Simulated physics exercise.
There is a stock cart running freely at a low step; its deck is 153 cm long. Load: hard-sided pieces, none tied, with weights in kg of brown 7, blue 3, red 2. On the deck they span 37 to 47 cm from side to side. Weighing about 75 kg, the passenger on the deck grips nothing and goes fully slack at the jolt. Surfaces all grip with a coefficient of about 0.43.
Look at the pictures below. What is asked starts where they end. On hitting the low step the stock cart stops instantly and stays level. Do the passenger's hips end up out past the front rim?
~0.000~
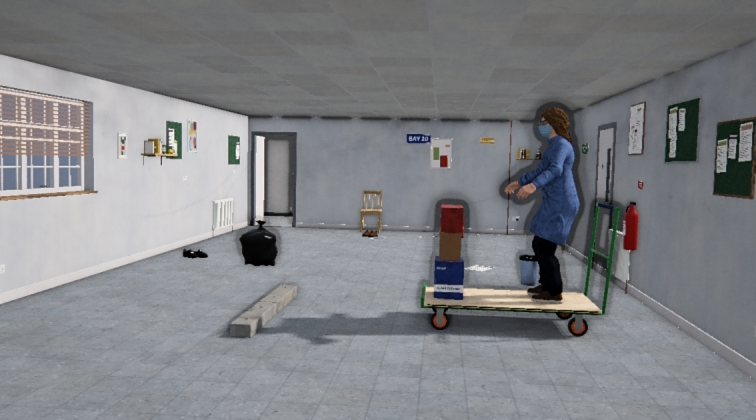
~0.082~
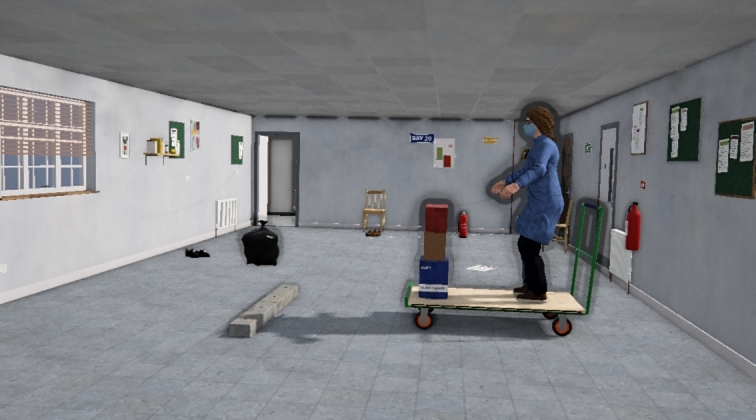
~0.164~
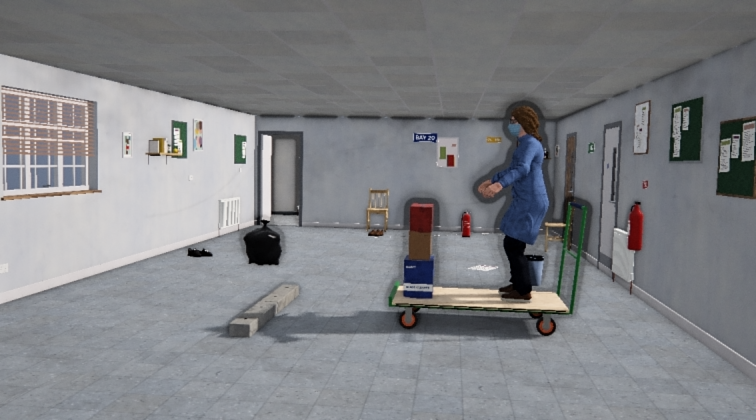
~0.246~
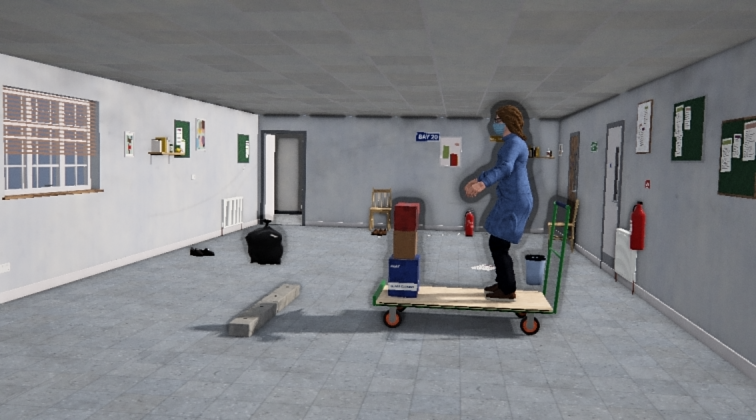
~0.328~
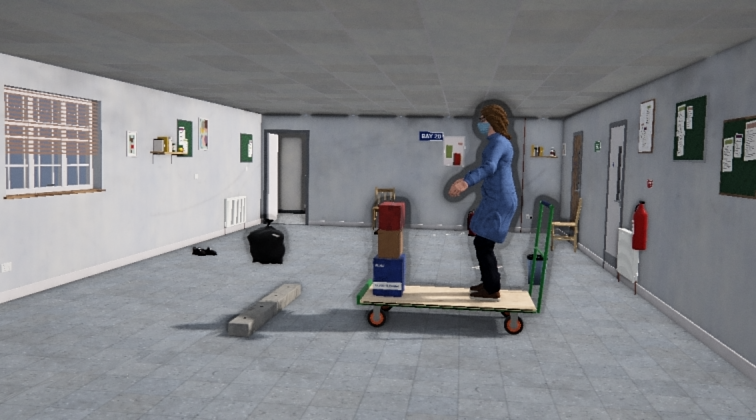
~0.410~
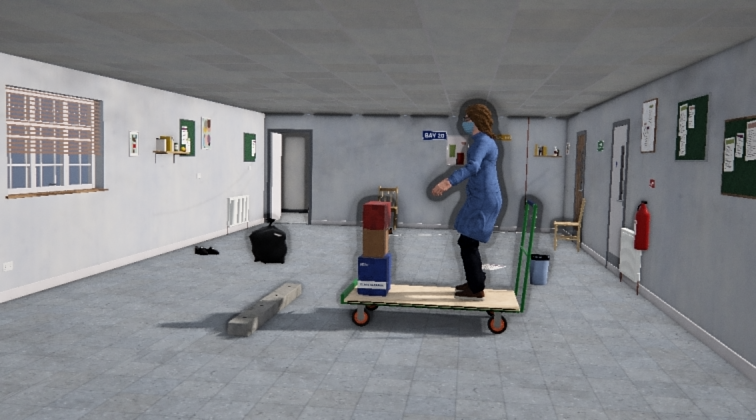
No, they stay over the deck.
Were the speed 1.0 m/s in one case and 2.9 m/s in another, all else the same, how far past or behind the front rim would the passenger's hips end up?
90 cm behind, then 60 cm past.
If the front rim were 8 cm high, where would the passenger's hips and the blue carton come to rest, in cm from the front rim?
The hips would end 80 cm behind the front rim, and the blue one 10 cm behind it.
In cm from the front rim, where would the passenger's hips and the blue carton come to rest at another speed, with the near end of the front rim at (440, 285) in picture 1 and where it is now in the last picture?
The hips would end up 30 cm past the front rim, and the blue one 30 cm past it.
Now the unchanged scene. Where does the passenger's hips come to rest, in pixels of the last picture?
(347, 253).
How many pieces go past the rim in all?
Count of them: 3.
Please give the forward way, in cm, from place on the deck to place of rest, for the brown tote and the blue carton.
The brown one ends 75 cm forward and the blue one 30 cm forward.
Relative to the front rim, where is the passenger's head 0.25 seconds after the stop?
70 cm behind the rim.
The wheels strike at 0.86 s.
After 1.11 s the passenger's hips are 82 cm behind the rim, near (355, 224) in the last picture's view.
After 1.41 s the passenger's hips are 72 cm behind the rim, near (345, 253) in the last picture's view.
After 1.86 s the passenger's hips are 74 cm behind the rim, near (347, 253) in the last picture's view.
At rest, 2.3 s, past the rim, brown tote, blue carton and red carton; behind it, the passenger's hips.
